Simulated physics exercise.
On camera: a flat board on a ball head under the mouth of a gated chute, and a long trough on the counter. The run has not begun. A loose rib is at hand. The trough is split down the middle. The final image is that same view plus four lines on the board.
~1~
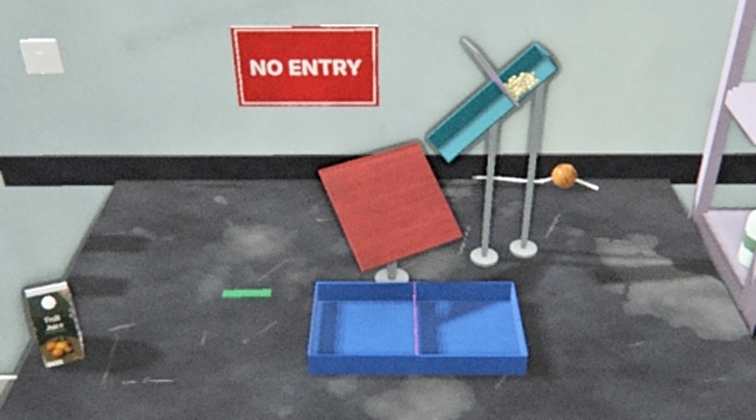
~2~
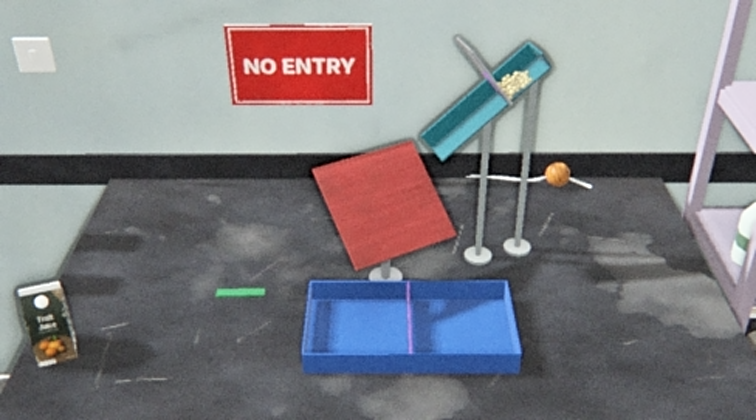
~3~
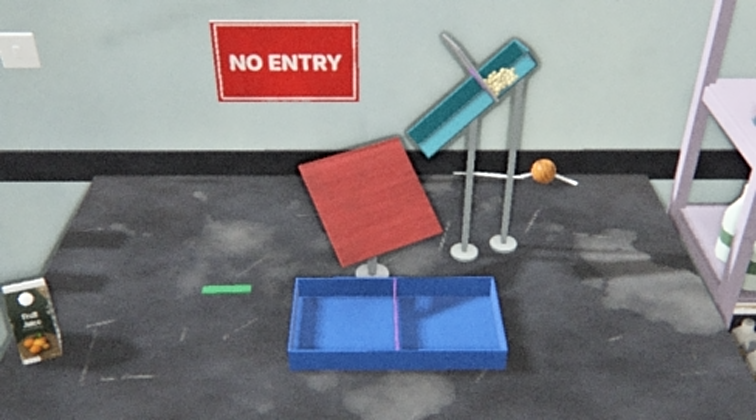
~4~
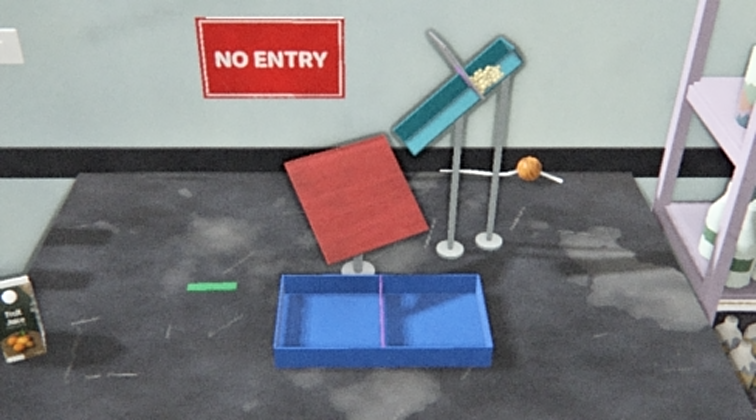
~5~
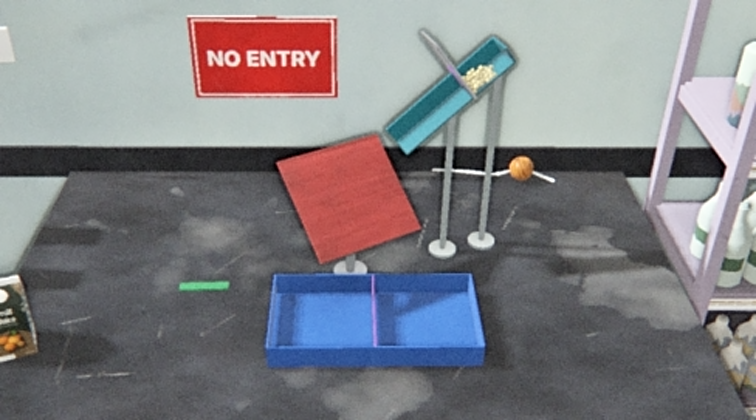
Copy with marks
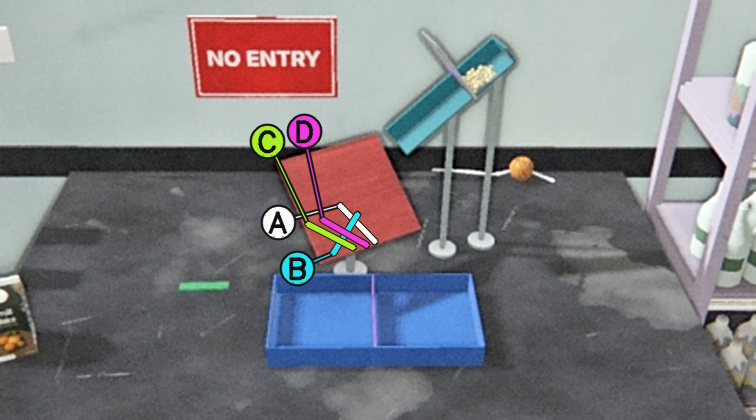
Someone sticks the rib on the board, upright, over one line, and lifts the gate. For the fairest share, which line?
B works best here.
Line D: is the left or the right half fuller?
Right.
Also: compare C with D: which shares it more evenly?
C.
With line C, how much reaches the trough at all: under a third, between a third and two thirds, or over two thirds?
It is over two thirds.
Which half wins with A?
Right.
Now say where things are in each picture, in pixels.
Load behind the gate (517, 88), soya beans; lip of the chute (443, 156), sloping fairly steeply, in the first frame.
Middle of the board (386, 202), tilted fairly steeply; middle of its low edge (408, 252); of its high edge (364, 154), in the second frame.
Front corners of the trough (289, 351) and (507, 350); front end of its middle wall (398, 350); gate still shut (477, 77), in the third frame.
Middle of the load (482, 82); lip (409, 149), in the fourth frame.
Middle of the load (475, 81); lip (402, 148), in the fifth frame.
On the marked copy, line A from (340, 205) to (374, 241); line B from (357, 214) to (333, 252); line C from (308, 224) to (353, 247); line D from (322, 219) to (366, 245).
If A is chosen, of what is caught, about a tenth in the left half, almost all in the right.
If B is chosen, of what is caught, roughly two thirds in the left half, roughly a third in the right.
If C is chosen, of what is caught, roughly a quarter in the left half, the larger part in the right.
If D is chosen, of what is caught, about a tenth in the left half, almost all in the right.
